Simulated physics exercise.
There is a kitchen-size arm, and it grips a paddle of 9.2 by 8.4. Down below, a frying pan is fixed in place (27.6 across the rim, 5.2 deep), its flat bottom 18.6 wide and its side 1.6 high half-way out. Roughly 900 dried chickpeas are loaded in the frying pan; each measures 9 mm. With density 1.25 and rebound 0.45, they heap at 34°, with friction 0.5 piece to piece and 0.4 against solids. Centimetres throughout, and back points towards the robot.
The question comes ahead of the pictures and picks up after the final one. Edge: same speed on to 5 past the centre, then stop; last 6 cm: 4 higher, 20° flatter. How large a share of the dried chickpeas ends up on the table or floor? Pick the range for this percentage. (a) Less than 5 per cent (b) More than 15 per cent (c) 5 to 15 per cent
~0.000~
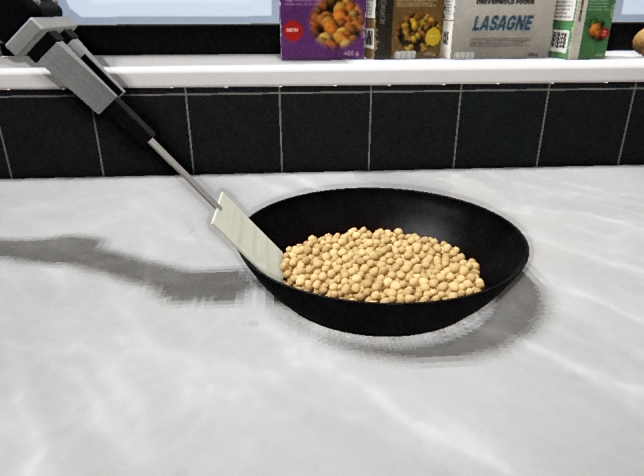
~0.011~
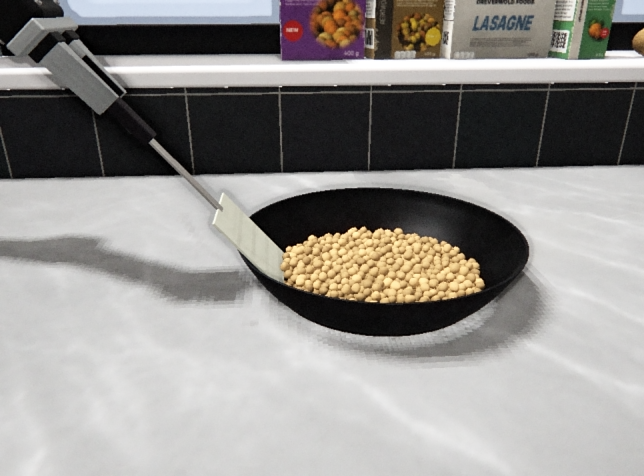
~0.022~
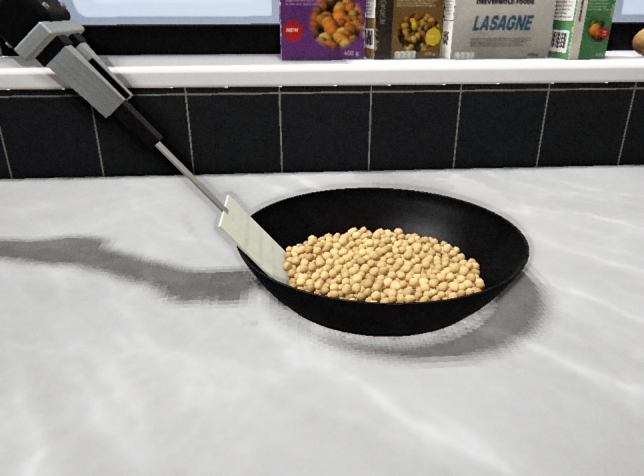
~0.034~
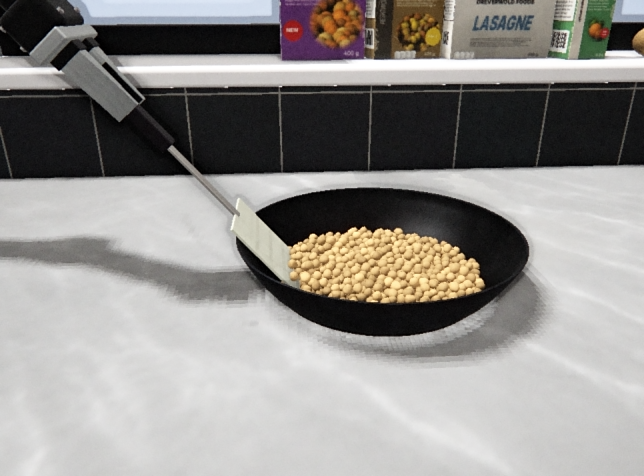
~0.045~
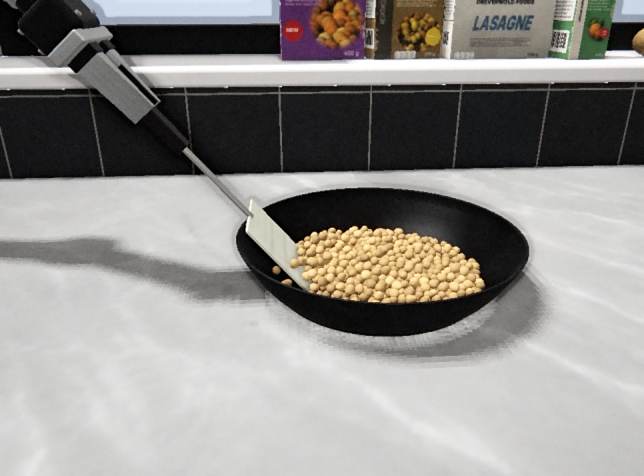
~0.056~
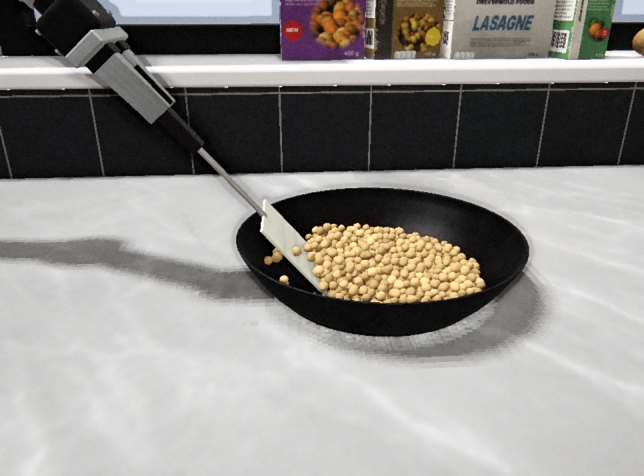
c, 5 to 15 per cent.
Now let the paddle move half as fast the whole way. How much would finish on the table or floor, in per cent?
0 per cent, about.
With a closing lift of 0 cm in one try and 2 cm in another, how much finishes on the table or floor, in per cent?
You'd get some 0 per cent with the first setting and some 0 per cent with the second.
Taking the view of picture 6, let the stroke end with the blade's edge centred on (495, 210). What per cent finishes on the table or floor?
I'd estimate about 30 per cent.
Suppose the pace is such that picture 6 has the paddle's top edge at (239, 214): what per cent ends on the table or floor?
Some 0 percent.
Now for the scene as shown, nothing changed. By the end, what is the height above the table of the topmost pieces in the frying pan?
Peak at rest, approximately 5.0 centimetres.
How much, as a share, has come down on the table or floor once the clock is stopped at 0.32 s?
It is near 10 percent.
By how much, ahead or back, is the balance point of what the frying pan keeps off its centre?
It sits near 4.0 centimetres ahead of centre.
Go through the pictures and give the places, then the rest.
The first frame shows paddle top edge at (217, 207), sloping 50°; upper third of the load around (376, 263), from x 285 to 480, top at y 230; 900 in the frying pan.
The second frame shows paddle top edge at (218, 207), sloping 50°; upper third of the load around (376, 263), from x 285 to 480, top at y 230.
The third frame shows paddle top edge at (224, 210), sloping 50°; upper third of the load around (374, 262), from x 285 to 480, top at y 230.
The fourth frame shows paddle top edge at (235, 213), sloping 50°; upper third of the load around (371, 261), from x 285 to 480, top at y 230.
The fifth frame shows paddle top edge at (249, 214), sloping 50°; upper third of the load around (367, 259), from x 275 to 480, top at y 230.
The sixth frame shows paddle top edge at (263, 214), sloping 50°; upper third of the load around (366, 257), from x 270 to 480, top at y 225; 900 in the frying pan.
By 0.08 s, sloping 50°, highest piece 7 above the table; 900 in the frying pan.
By 0.11 s, sloping 43°, highest piece 9 above the table; 898 in the frying pan, 2 on the blade or in flight.
By 0.32 s, sloping 30°, highest piece 7 above the table; 805 in the frying pan, 84 on the table or floor, 11 on the blade or in flight.
By 1.37 s, sloping 30°, highest piece 5 above the table; 805 in the frying pan, 95 on the table or floor.
Final count, 805 in the frying pan, 95 on the table or floor. That is 11 % on the table or floor.
